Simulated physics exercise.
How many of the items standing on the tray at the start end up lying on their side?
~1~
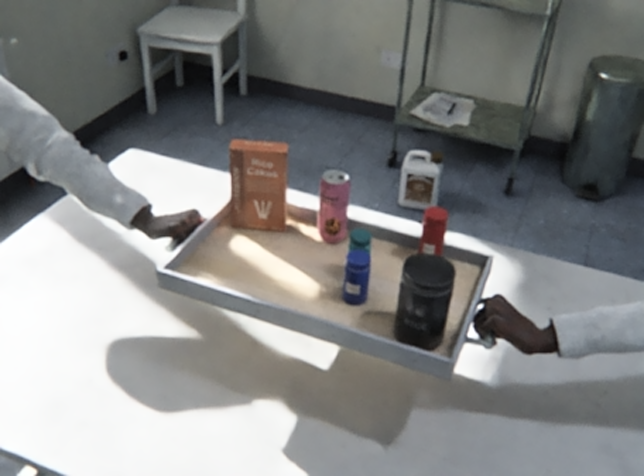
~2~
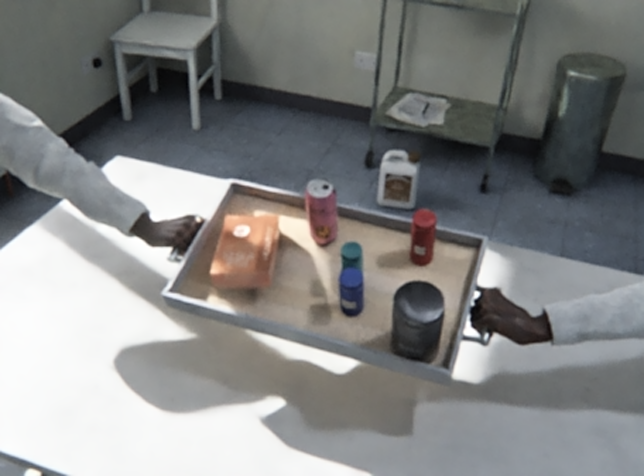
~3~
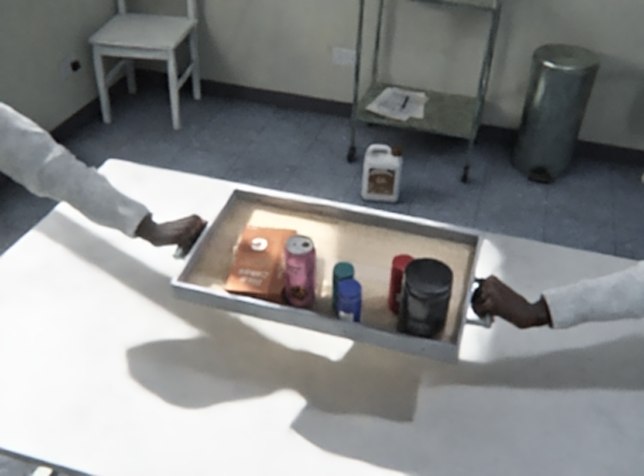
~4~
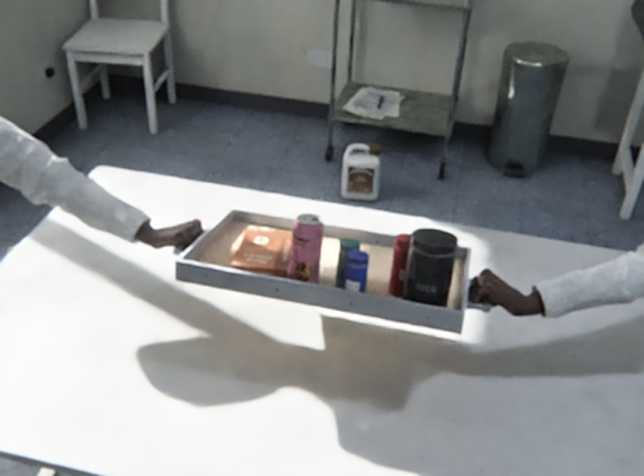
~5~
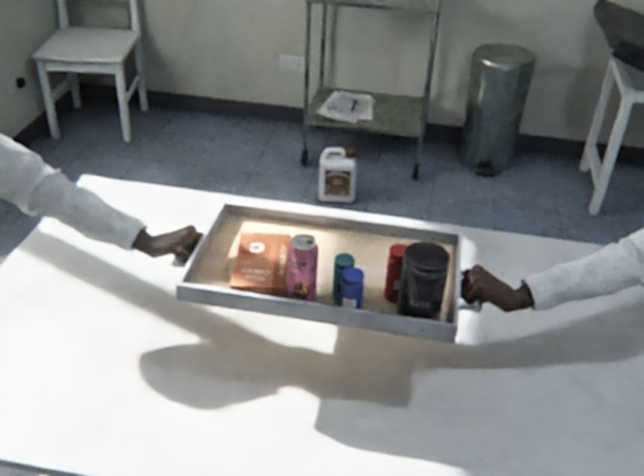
One of them does. The orange packet topples over and stays down, while the others are upright at the end.
